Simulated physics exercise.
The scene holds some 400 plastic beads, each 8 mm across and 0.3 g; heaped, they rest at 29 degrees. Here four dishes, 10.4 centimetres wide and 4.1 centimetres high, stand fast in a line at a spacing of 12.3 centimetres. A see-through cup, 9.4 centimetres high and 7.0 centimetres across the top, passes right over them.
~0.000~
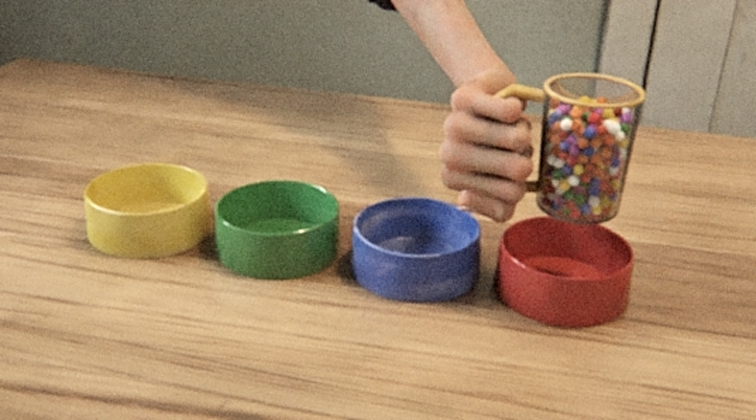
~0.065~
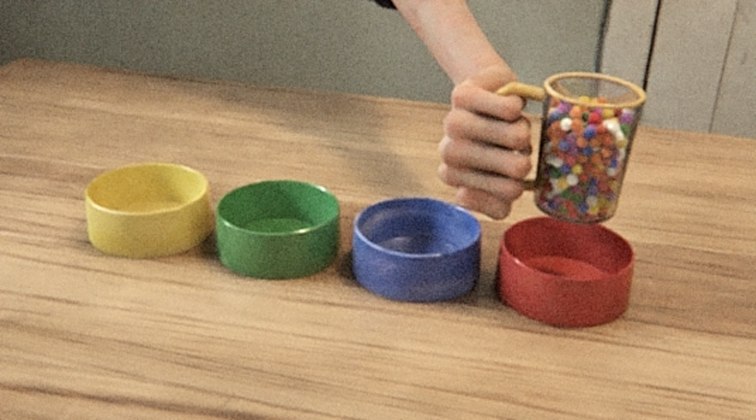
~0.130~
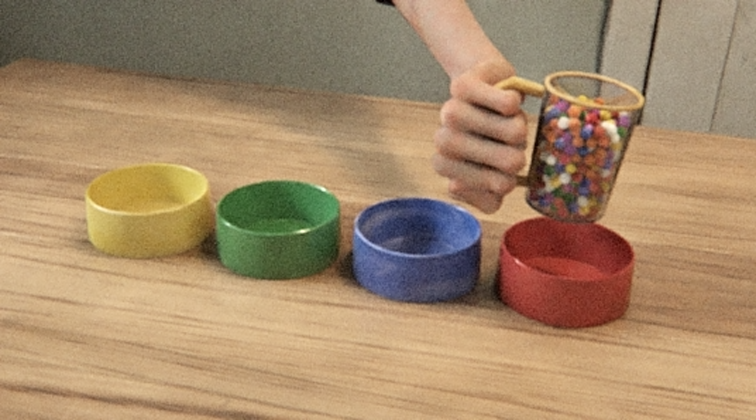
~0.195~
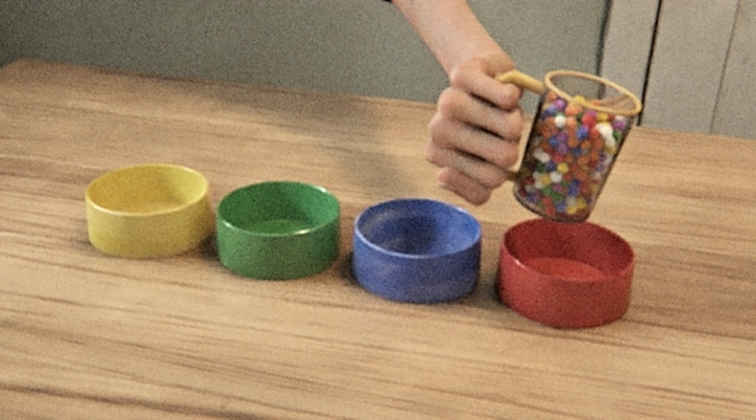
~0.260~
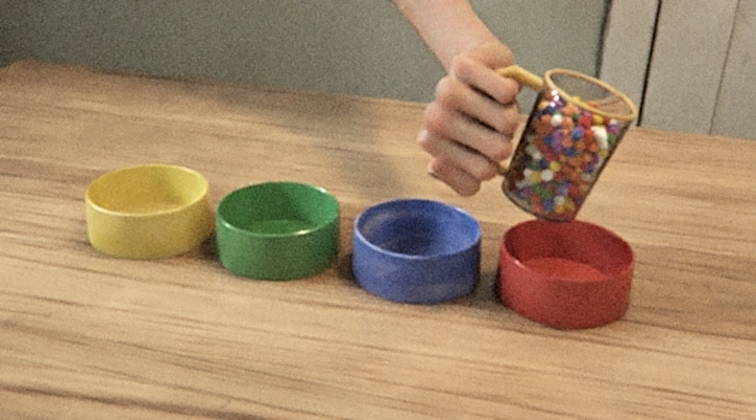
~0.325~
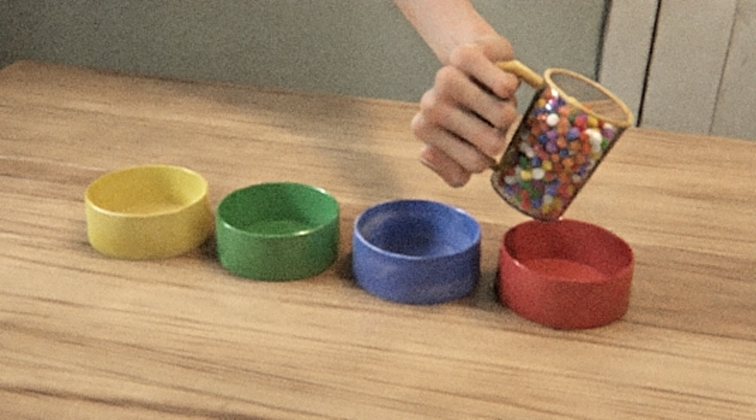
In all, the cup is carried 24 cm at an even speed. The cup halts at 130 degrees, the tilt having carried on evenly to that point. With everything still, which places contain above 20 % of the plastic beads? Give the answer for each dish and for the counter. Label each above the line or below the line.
Red: Above the line; blue: Above the line; green: Below the line; yellow: Below the line; counter: Above the line.
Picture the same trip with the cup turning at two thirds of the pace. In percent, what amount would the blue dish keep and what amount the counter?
In that case the blue dish gets 90 and the counter gets 10.
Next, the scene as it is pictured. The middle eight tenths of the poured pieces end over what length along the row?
The stretch is around 15 cm long.
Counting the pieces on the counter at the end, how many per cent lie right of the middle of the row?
100 percent.
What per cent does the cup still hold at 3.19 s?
0 %.
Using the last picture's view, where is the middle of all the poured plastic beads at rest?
After settling, the middle sits near (491, 272).
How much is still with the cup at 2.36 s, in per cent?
Roughly 0 percent.
After 1.55 s, tilt 128 degrees; cup holds 25 %, red 30 %, blue 15 %.
After 2.36 s, tilt 130 degrees; cup holds 0 %, red 35 %, blue 30 %.
After 3.19 s, tilt 130 degrees; cup holds 0 %, red 35 %, blue 30 %.
By 3.5 s all is still; red 35 %, blue 30 %, green 0 %, yellow 0 %, counter 35 %.
